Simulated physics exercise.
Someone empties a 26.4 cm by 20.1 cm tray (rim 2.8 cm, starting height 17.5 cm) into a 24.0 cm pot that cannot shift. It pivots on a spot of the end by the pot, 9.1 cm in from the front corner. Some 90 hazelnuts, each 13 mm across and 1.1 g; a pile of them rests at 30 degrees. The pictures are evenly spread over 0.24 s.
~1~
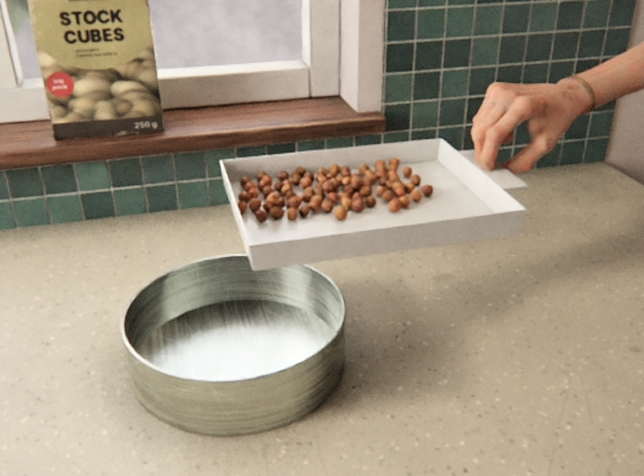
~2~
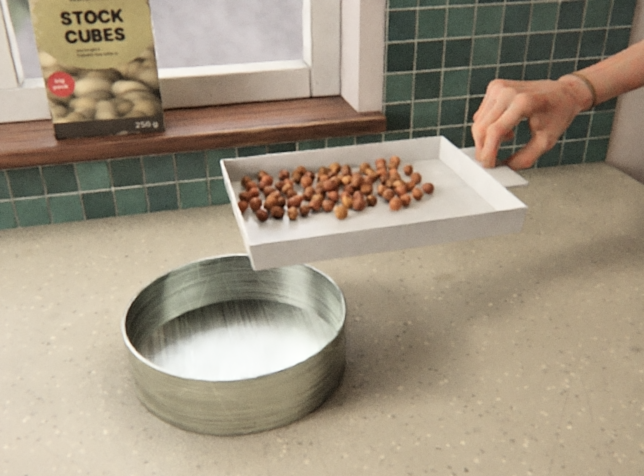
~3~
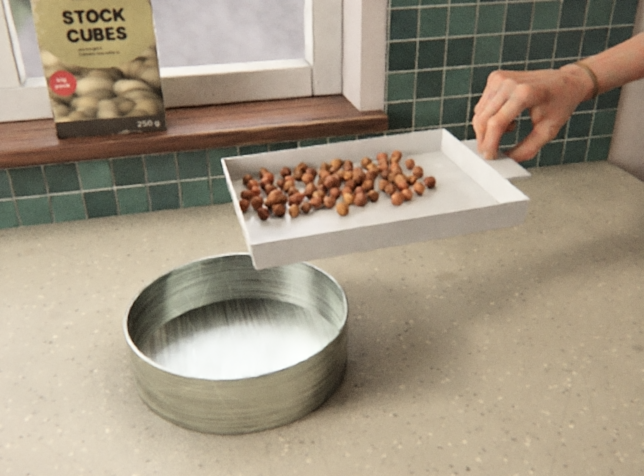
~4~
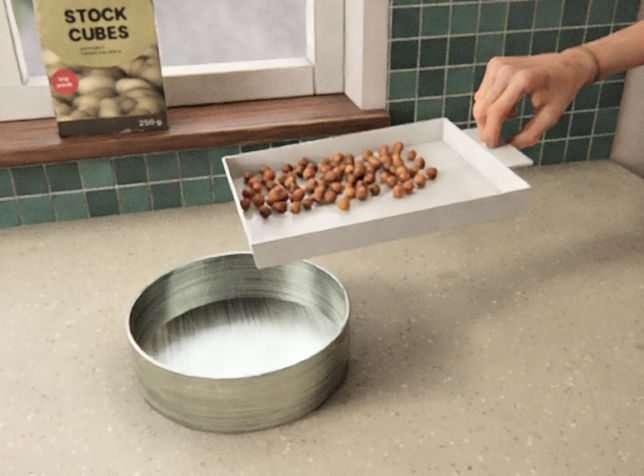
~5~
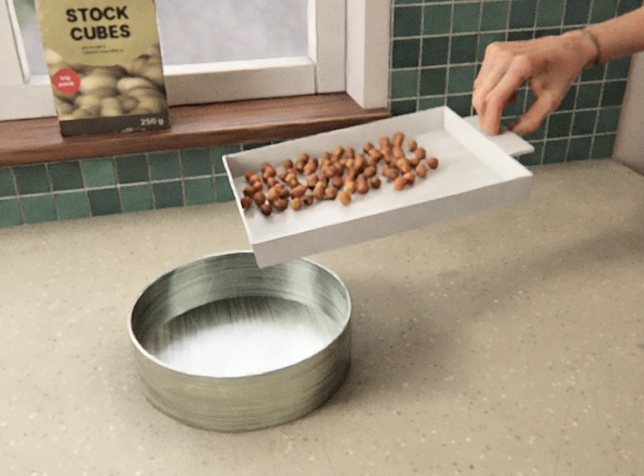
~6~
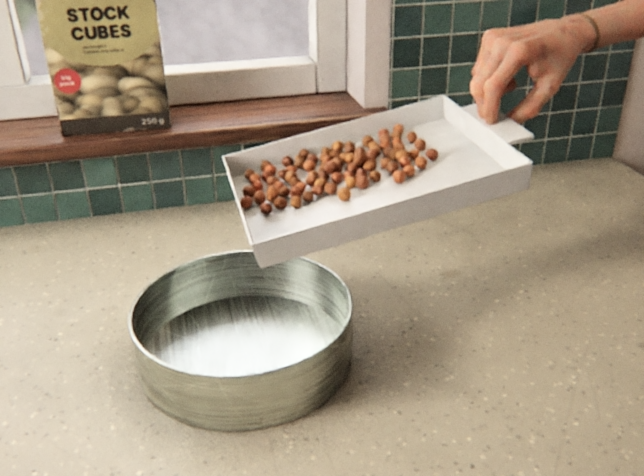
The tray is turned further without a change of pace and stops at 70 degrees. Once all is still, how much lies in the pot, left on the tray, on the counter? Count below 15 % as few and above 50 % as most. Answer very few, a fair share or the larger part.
In the pot: Very few; left on the tray: The larger part; on the counter: Very few.
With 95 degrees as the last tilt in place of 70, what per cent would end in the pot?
In that case some 95 per cent.
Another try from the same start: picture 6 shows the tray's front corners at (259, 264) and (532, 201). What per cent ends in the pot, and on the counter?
Pot 5, counter 5.
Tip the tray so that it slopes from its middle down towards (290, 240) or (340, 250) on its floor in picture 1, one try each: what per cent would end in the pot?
Some 0 and 0 per cent.
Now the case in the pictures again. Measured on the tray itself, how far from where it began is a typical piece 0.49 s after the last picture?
Roughly 6 cm.
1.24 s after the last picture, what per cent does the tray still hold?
Some 100 per cent of the load.
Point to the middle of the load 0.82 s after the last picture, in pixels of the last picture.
Near (253, 176).
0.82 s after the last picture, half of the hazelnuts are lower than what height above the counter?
Some 22 cm.
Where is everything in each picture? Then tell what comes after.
Tray tilt 0 degrees, front corners at (252, 243) and (522, 208); middle of the pieces at (333, 190); pot at (235, 308), in the first picture.
Tray tilt 1 degrees, front corners at (253, 243) and (523, 206); middle of the pieces at (334, 189), in the second picture.
Tray tilt 2 degrees, front corners at (253, 242) and (525, 198); middle of the pieces at (335, 185), in the third picture.
Tray tilt 5 degrees, front corners at (254, 242) and (527, 186), lowest corner left front; middle of the pieces at (336, 180), in the fourth picture.
Tray tilt 8 degrees, front corners at (254, 242) and (528, 174), lowest corner left front; middle of the pieces at (337, 174), in the fifth picture.
Tray tilt 10 degrees, front corners at (254, 242) and (528, 162), lowest corner left front; middle of the pieces at (337, 169); pot at (242, 304), in the sixth picture.
Then, 0.49 s after the last picture, tilt 39 degrees; the tray holds 100 %, the pot 0 %.
Then, 0.82 s after the last picture, tilt 58 degrees; the tray holds 100 %, the pot 0 %.
Then, 1.24 s after the last picture, tilt 70 degrees; the tray holds 100 %, the pot 0 %.
In the end, pot 0 %, tray 100 %, counter 0 %.
